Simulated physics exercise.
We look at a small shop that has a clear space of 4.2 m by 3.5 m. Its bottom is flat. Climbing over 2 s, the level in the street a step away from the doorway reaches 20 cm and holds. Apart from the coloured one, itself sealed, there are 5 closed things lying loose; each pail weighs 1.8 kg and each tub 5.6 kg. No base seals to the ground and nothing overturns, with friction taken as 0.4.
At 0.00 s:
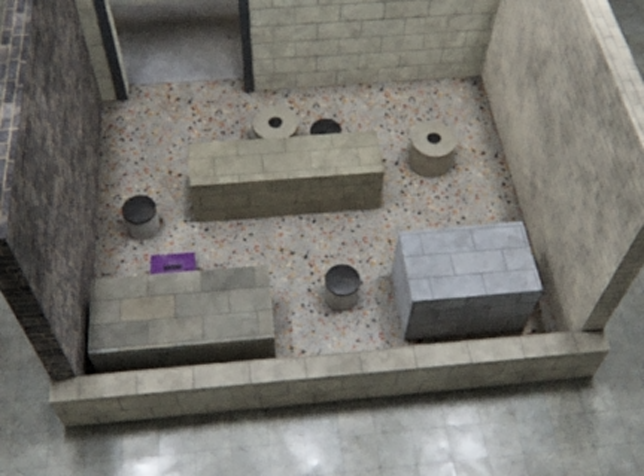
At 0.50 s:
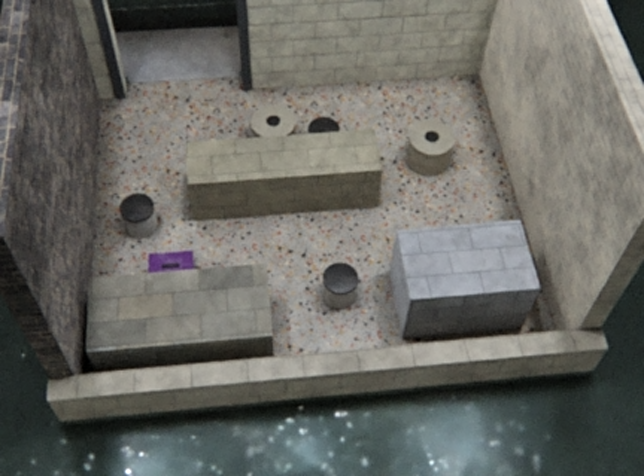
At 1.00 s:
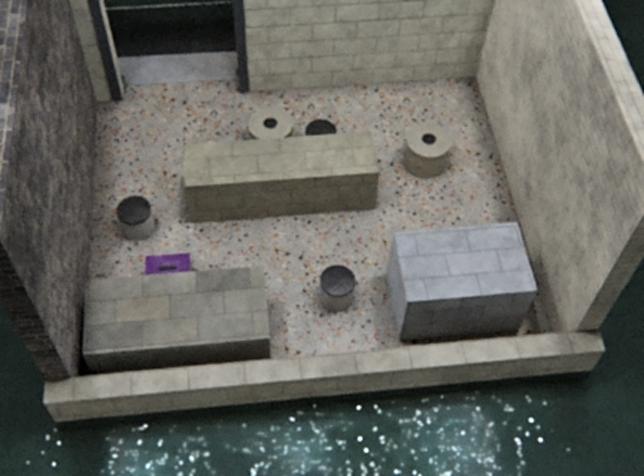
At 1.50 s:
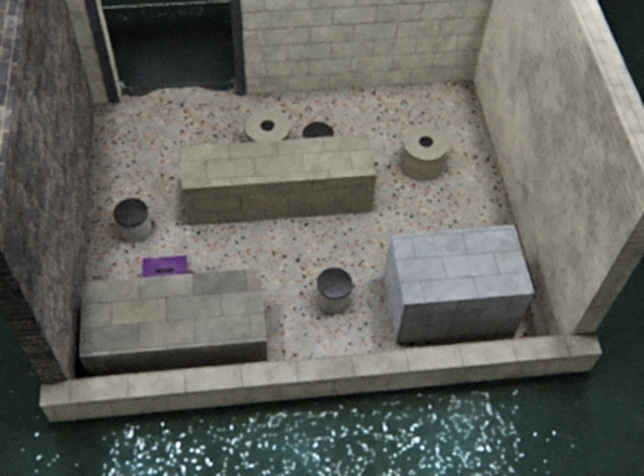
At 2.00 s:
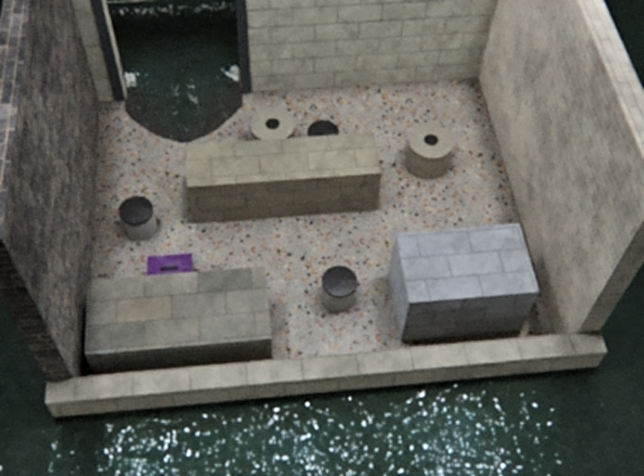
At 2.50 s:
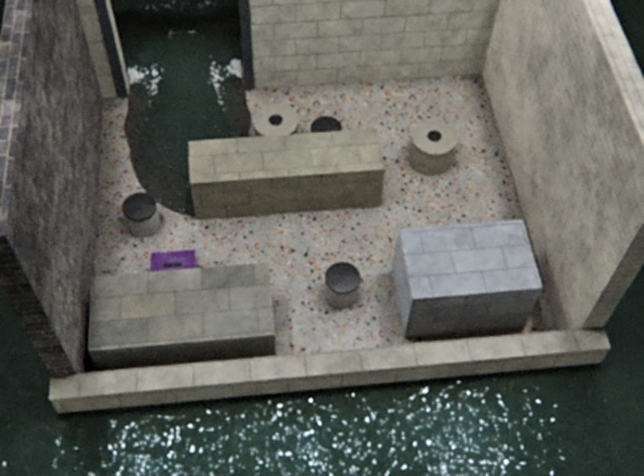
At the start, a small walled room with a speckled floor holds blocks, round objects and a purple tote, all dry. Dark, glinting water then surrounds the walls outside, and later enters through the back doorway, spreading forward across the left part of the floor while the objects stay in place.
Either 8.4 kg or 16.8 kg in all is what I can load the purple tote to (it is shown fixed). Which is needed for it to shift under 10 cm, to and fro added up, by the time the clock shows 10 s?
Passing pick: None.
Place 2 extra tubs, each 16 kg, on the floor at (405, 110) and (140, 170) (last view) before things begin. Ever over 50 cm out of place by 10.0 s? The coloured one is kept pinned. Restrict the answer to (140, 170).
The shift ends up above the mark.
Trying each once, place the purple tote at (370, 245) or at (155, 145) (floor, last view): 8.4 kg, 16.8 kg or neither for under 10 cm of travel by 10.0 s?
Taking the two spots in turn, neither keeps it, then neither keeps it.
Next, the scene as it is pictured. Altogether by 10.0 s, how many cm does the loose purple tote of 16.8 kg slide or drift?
It covers some 140 cm altogether.
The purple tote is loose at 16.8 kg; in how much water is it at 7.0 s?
Depth: Approx. 5 cm.
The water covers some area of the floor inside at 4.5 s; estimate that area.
About 7.5 m2 is covered.
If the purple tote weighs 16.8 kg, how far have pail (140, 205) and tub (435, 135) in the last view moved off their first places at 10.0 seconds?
They've ended up 300 cm and 100 cm away, in that order.
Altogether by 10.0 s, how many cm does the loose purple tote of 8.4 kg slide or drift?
Close to 400 centimetres all told.
After 3.5 s the purple tote would be 9 cm from its start with 8.4 kg and 0 cm from its start with 16.8 kg; 4 cm of water round it then.
After 4.5 s the purple tote would be 50 cm from its start with 8.4 kg and 8 cm from its start with 16.8 kg; 10 cm of water round it then.
After 7.0 s the purple tote would be 234 cm from its start with 8.4 kg and 118 cm from its start with 16.8 kg; 5 cm of water round it then.
After 10.0 s the purple tote would be 318 cm from its start with 8.4 kg and 133 cm from its start with 16.8 kg; 8 cm of water round it then.
